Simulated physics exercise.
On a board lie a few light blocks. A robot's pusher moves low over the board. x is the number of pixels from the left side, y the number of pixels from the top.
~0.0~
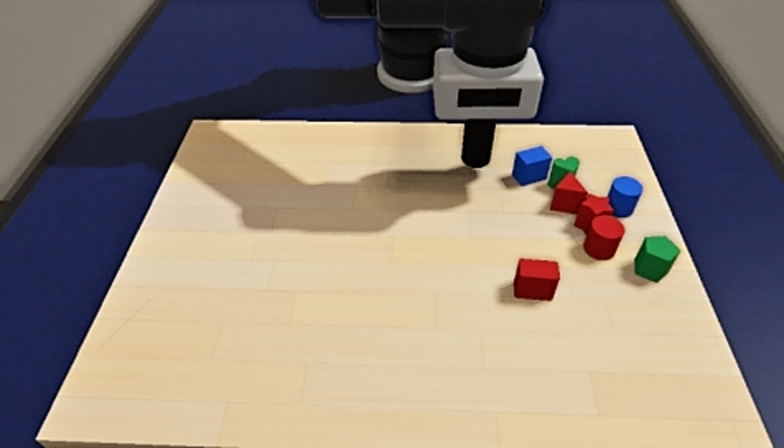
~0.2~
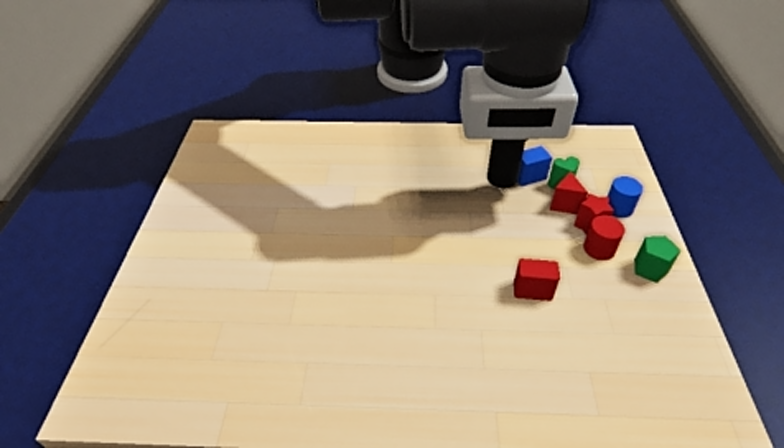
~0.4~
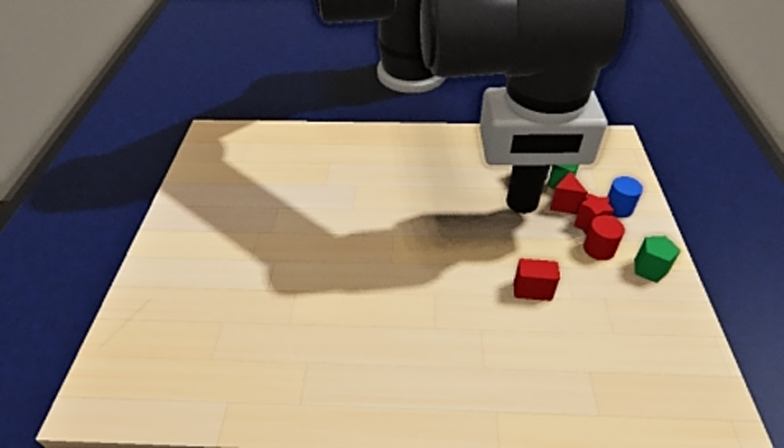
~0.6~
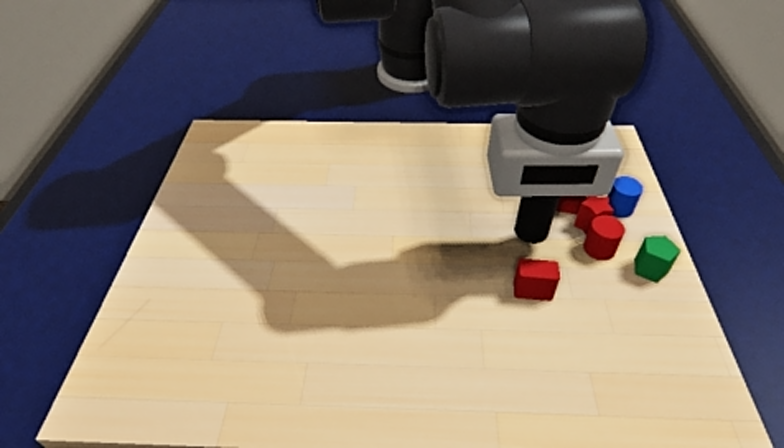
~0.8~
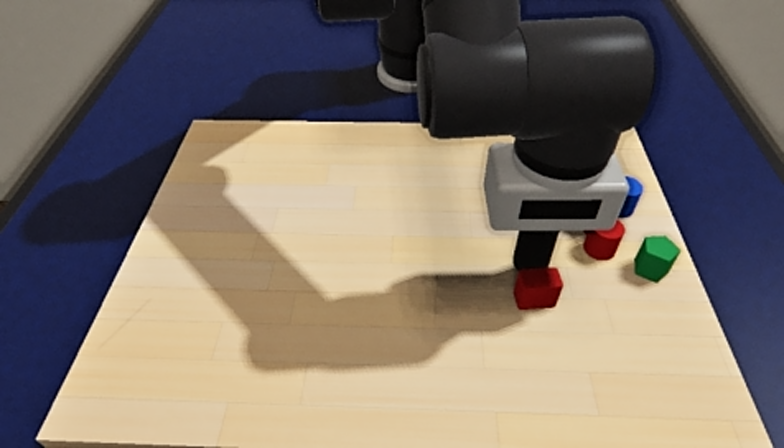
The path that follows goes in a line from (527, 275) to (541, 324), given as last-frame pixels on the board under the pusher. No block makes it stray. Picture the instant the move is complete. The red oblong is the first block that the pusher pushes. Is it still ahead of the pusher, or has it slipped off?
I'm fairly sure the red oblong rides along ahead of the pusher to the very end.
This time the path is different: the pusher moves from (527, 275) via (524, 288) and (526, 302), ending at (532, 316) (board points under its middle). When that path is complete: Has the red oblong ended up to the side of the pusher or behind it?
Short answer: No.
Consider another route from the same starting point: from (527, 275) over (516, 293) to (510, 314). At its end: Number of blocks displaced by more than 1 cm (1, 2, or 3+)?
My guess is one.
What follows on the original path. Halfway along, pusher (538, 286); red oblong (548, 303).
At the end, pusher (545, 312); red oblong (555, 330); red circular block in place.
